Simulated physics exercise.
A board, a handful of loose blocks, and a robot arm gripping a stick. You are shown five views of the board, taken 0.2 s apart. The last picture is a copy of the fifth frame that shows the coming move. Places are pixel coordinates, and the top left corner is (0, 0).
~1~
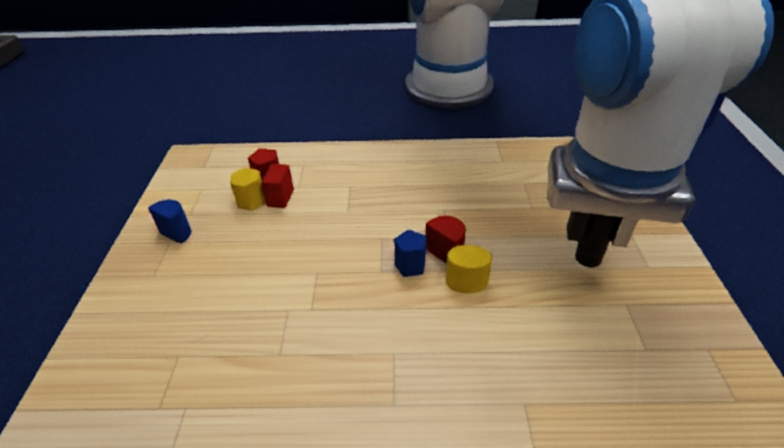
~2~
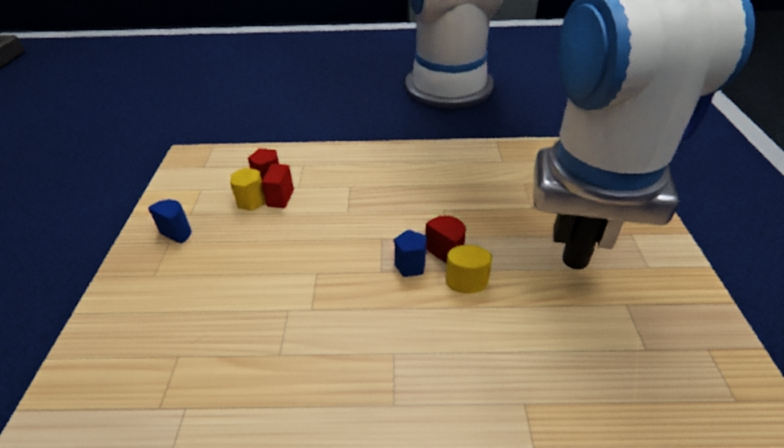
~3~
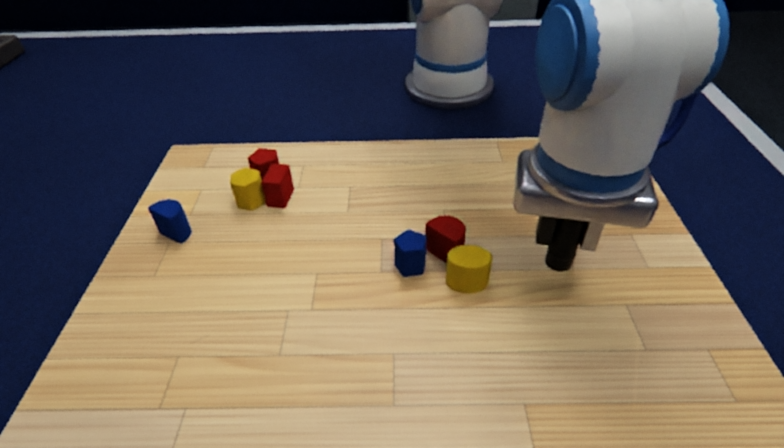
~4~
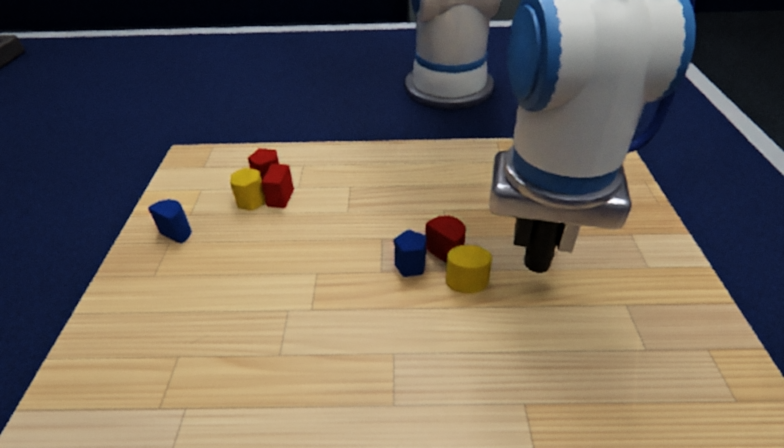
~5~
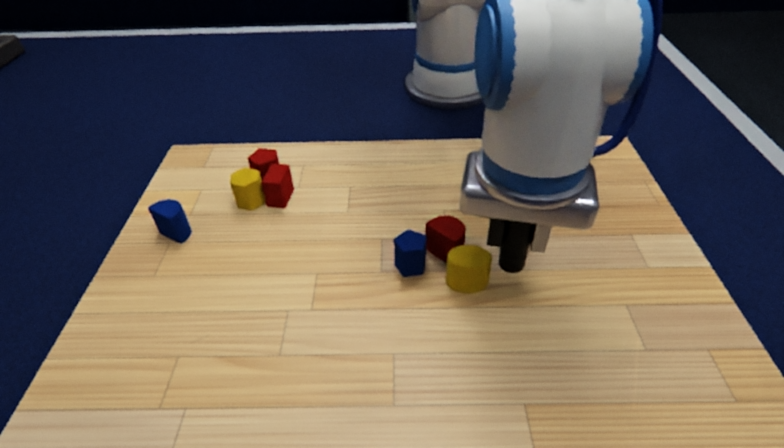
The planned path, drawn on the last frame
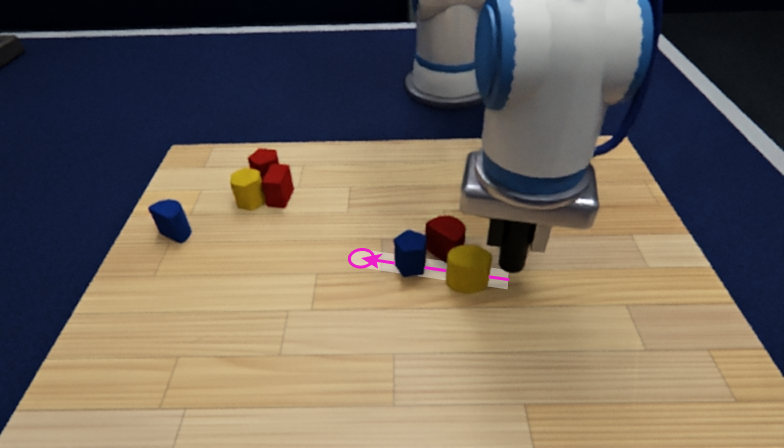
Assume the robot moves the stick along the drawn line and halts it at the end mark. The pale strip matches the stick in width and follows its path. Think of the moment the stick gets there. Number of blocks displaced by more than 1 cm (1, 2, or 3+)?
Blocks moved: Three or more.
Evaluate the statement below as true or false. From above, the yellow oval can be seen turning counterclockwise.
Verdict: True.
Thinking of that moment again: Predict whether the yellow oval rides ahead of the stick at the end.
At the end of the path, the stick has already lost the yellow oval, which lies beside or behind it.
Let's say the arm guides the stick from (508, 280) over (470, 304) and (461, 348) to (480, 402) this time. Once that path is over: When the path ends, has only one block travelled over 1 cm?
Yes - that is the case.
The drawn path runs in a line from (508, 280) to (361, 258).
The first path, step by step. One third of the way, stick at (459, 257); blue five-sided block at (408, 239); red half-round block at (446, 224); yellow oval at (430, 258), turned 35° anticlockwise.
Two thirds of the way, stick at (408, 250); blue five-sided block at (380, 235), turned 25° clockwise; red half-round block at (435, 220), turned 55° clockwise; yellow oval at (403, 264), turned 100° anticlockwise.
At the end, stick at (360, 243); blue five-sided block at (332, 232); red half-round block at (435, 220), turned 55° clockwise; yellow oval at (403, 264), turned 100° anticlockwise.
